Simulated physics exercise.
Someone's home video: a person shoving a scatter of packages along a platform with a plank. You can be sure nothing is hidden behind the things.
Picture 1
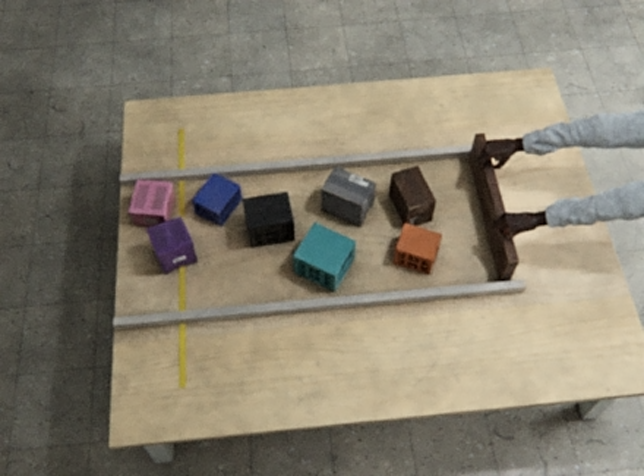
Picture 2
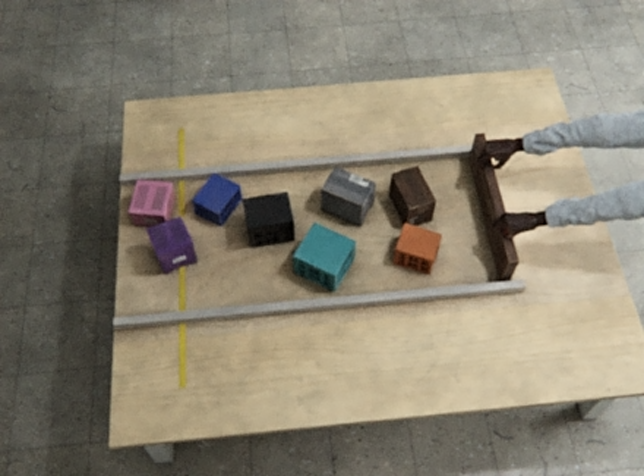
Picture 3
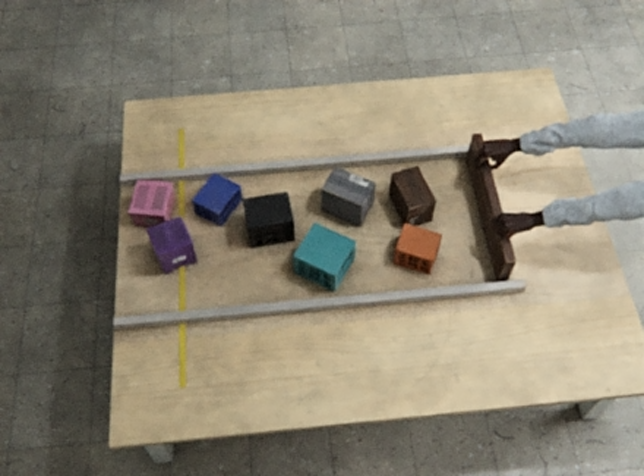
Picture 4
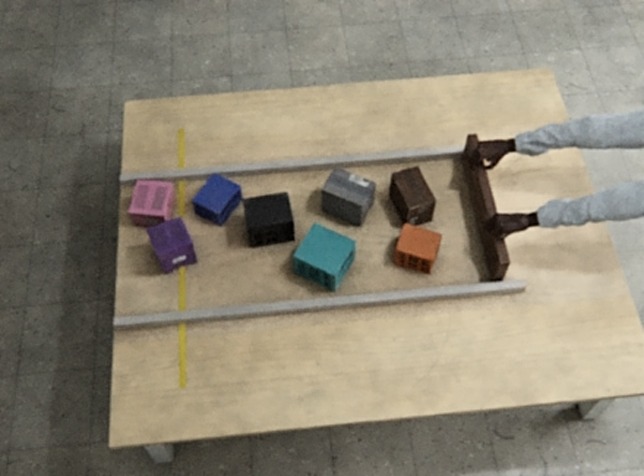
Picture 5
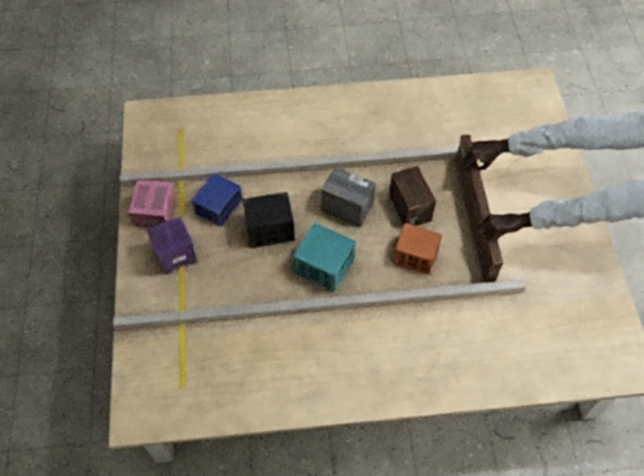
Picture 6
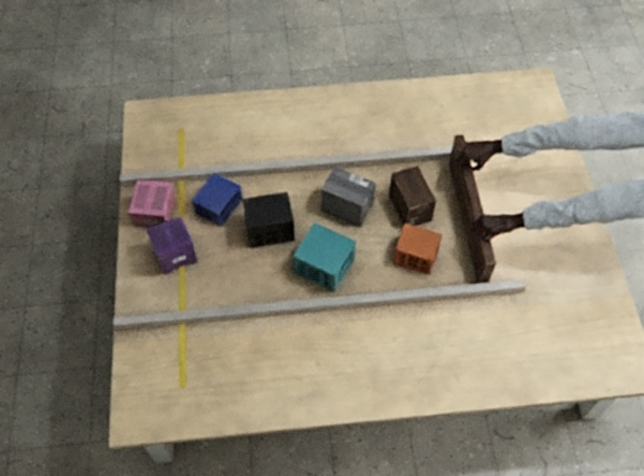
A dark brown plank, gripped by two hands reaching in from the right, slides slowly leftward between two pale rails on a wooden table, seen from above. Pink and purple totes sit at the left by a yellow tape line, then blue, black, turquoise and grey boxes, with brown and orange ones nearest the plank. The plank moves a short way left, touching none of them, while the boxes and camera stay still.
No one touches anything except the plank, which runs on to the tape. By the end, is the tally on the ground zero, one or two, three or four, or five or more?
Three, maybe four go over.
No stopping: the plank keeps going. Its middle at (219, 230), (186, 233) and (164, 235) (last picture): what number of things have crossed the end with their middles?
The counts would come out as 1, 3 and 6.
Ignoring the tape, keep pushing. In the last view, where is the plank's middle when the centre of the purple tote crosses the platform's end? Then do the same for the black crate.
Roughly (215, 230); roughly (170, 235).
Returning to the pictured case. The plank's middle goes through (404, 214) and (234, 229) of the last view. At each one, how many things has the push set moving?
The first number is 3, the next one 8.
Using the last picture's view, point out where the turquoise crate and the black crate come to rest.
One ends up near (116, 293) and the other near (127, 246).
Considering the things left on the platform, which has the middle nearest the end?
Answer: The turquoise crate.
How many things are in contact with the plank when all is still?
At rest, 2 are in contact.
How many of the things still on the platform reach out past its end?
The total here is 3.
Soon after, none off yet; pink tote at rest near (153, 204); purple tote at rest near (173, 246); blue crate at rest near (218, 200).
By the end, the number that fall off is three or four; fallen, blue crate, purple tote and pink tote.
